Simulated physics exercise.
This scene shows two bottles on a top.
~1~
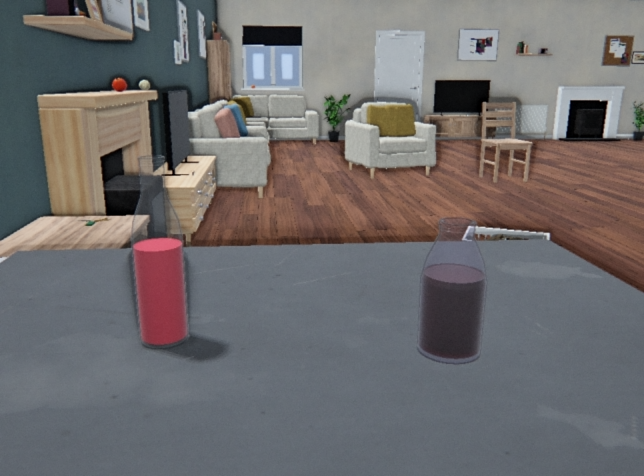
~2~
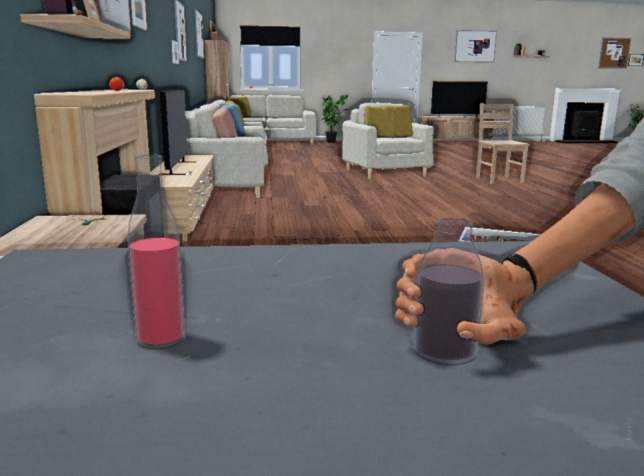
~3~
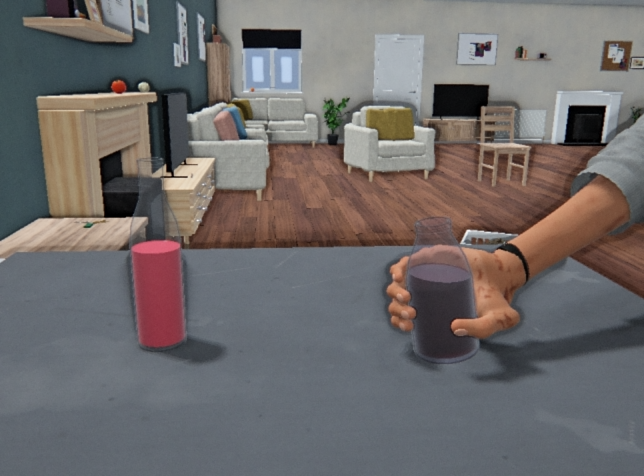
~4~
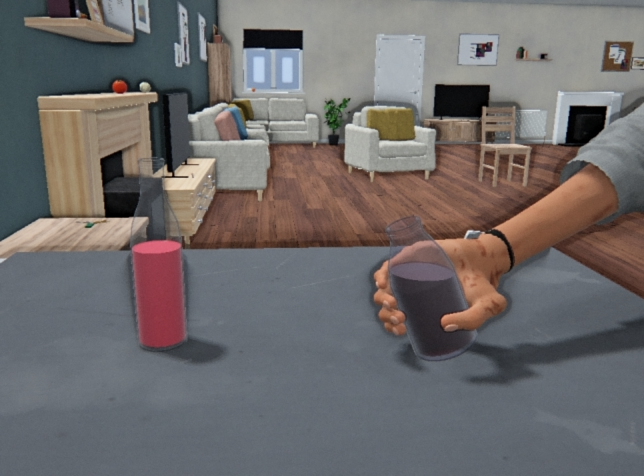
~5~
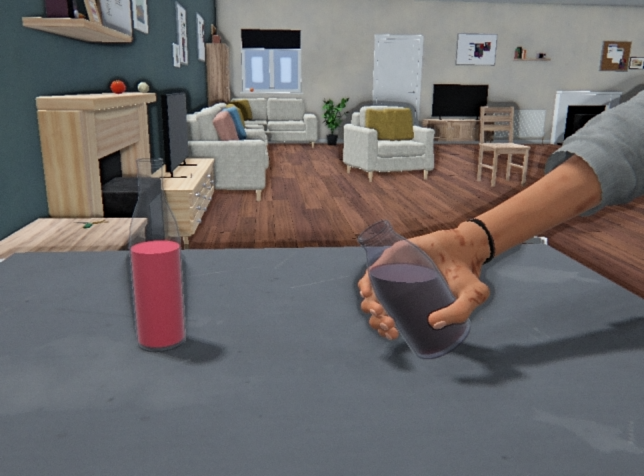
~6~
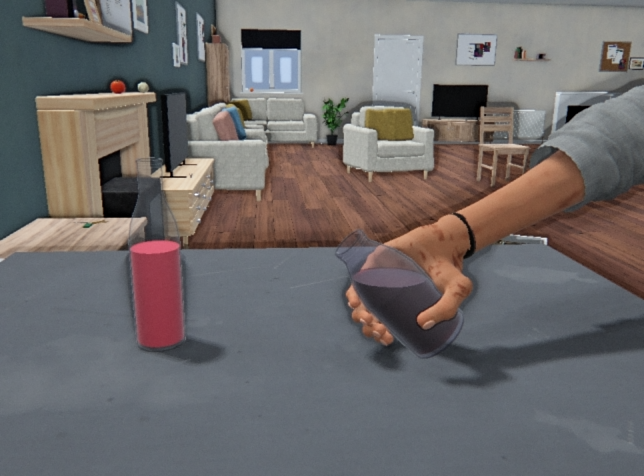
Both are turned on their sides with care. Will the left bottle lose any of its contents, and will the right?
Left bottle: Yes; right bottle: Yes.
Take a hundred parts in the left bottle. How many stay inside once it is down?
I reckon close to 35 per cent is held back.
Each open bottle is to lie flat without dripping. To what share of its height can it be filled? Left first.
Around 20 percent, then around 18 percent.
Next, the right bottle is nearly down; right bottle, some has come out.
After that, the right bottle lies flat; right bottle, some has come out.
Finally, both lie flat; right bottle, some has come out; left bottle, some has come out.
